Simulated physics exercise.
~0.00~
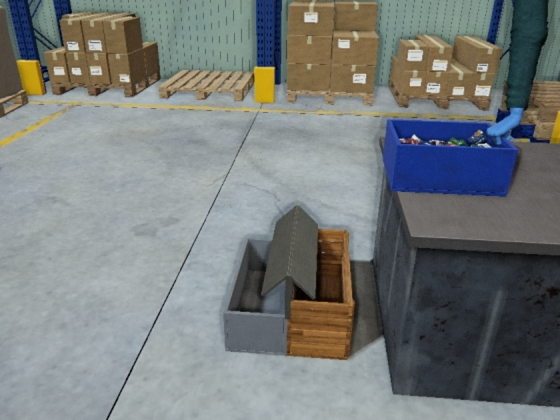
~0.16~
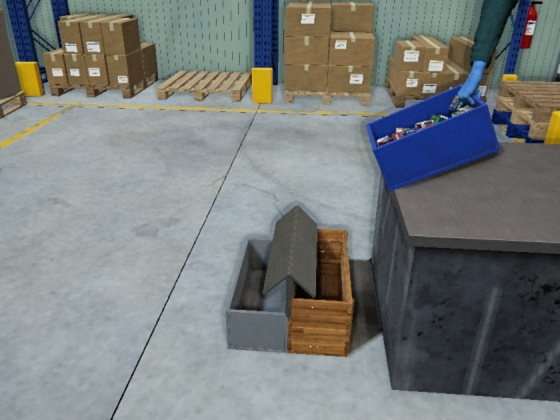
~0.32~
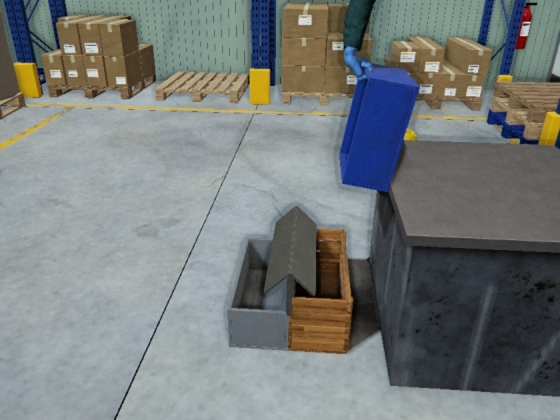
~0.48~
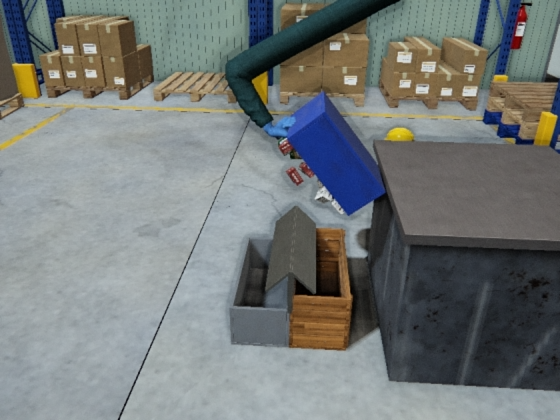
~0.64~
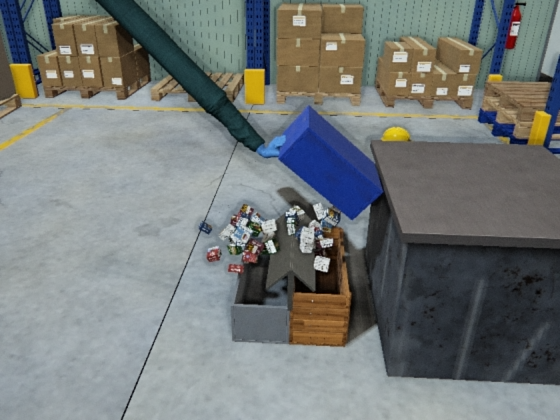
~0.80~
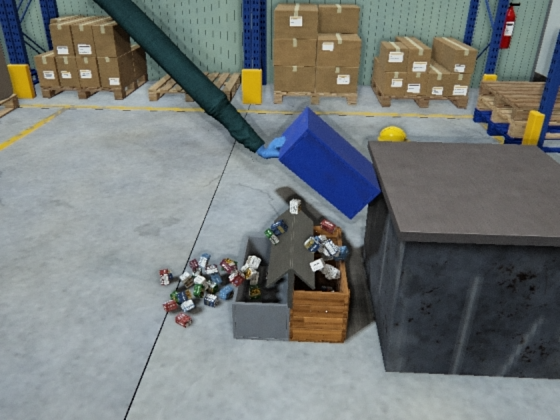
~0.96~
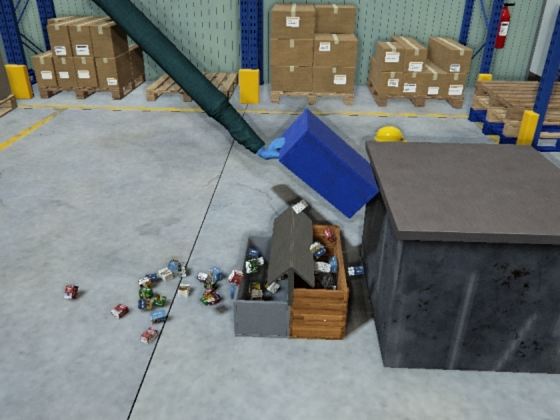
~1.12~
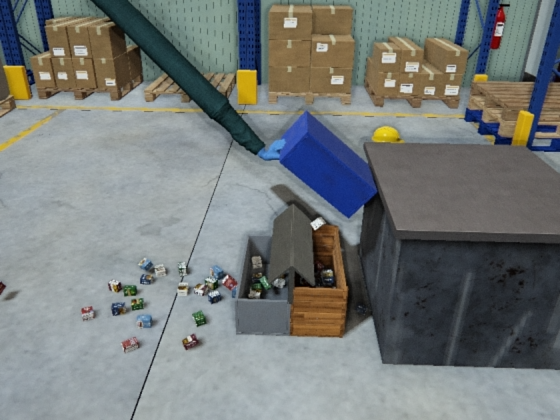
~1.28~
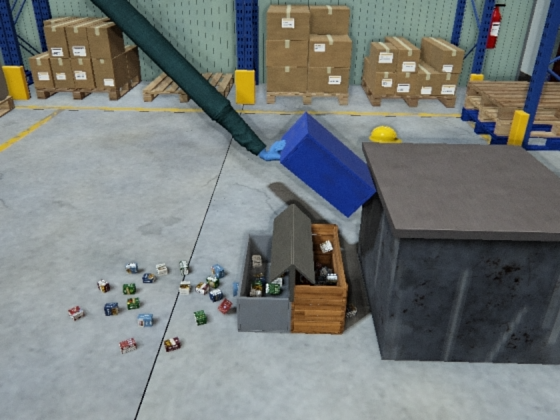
A blue tote full of small cartons was tipped off a dark bench by a gloved, green-sleeved arm, spilling them over the ridge between a wooden tub and a grey tote; some landed inside, but many scattered across the floor to the left.
